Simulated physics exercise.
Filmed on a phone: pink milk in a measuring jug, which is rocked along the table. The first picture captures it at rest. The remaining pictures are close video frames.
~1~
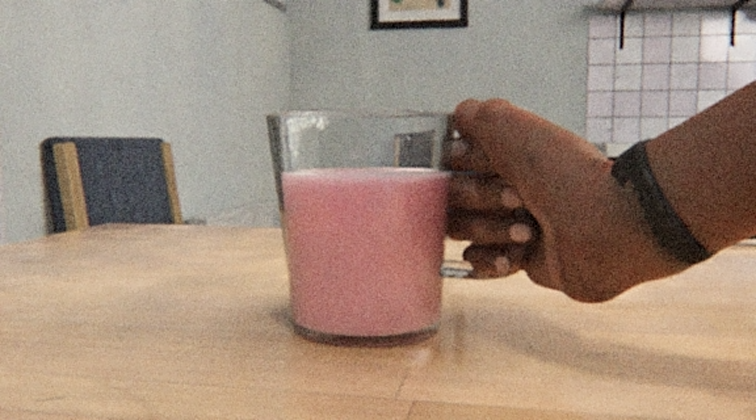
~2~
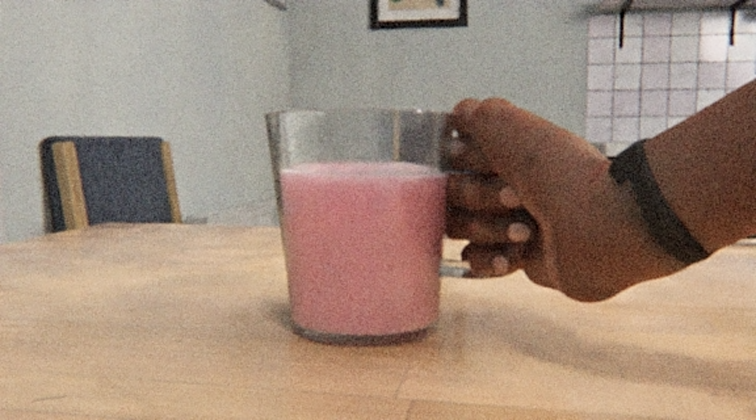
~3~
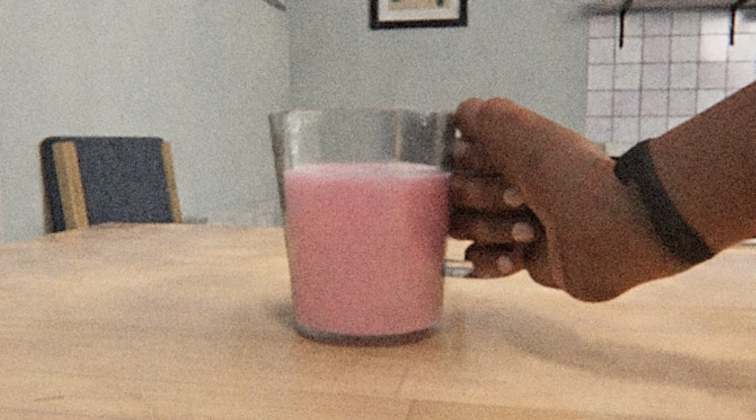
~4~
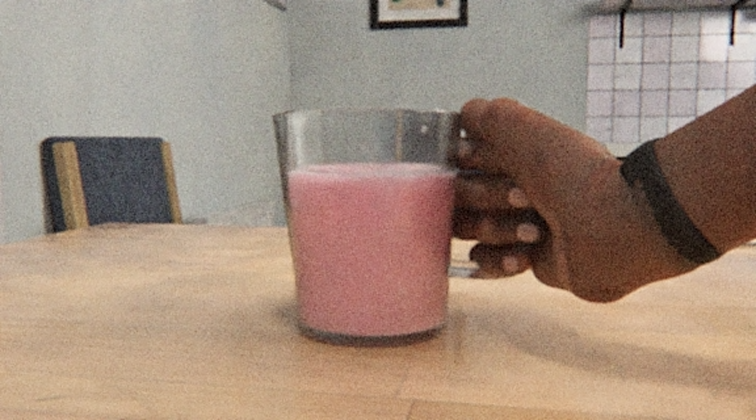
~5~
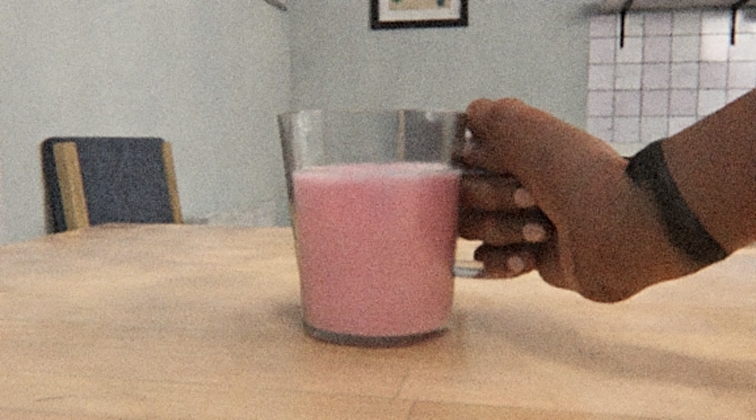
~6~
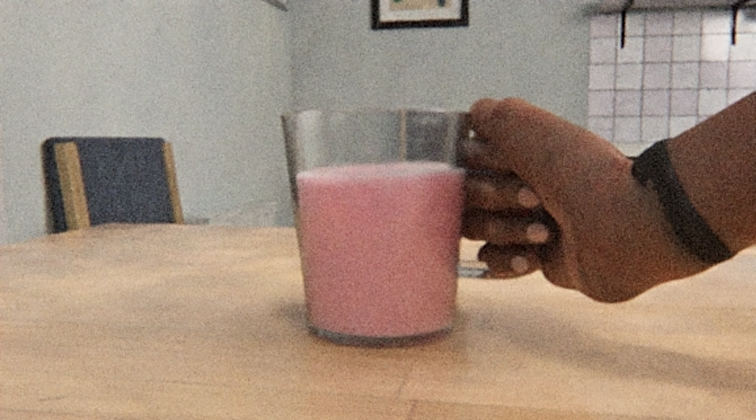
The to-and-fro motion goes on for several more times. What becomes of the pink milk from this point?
My guess is the liquid is going to stay within the sides.
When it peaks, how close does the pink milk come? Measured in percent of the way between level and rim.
Reading: 10 per cent.
Shortly, the highest wave so far stays far below the rim.
At the finish, the highest wave so far stays far below the rim; nothing has left it.
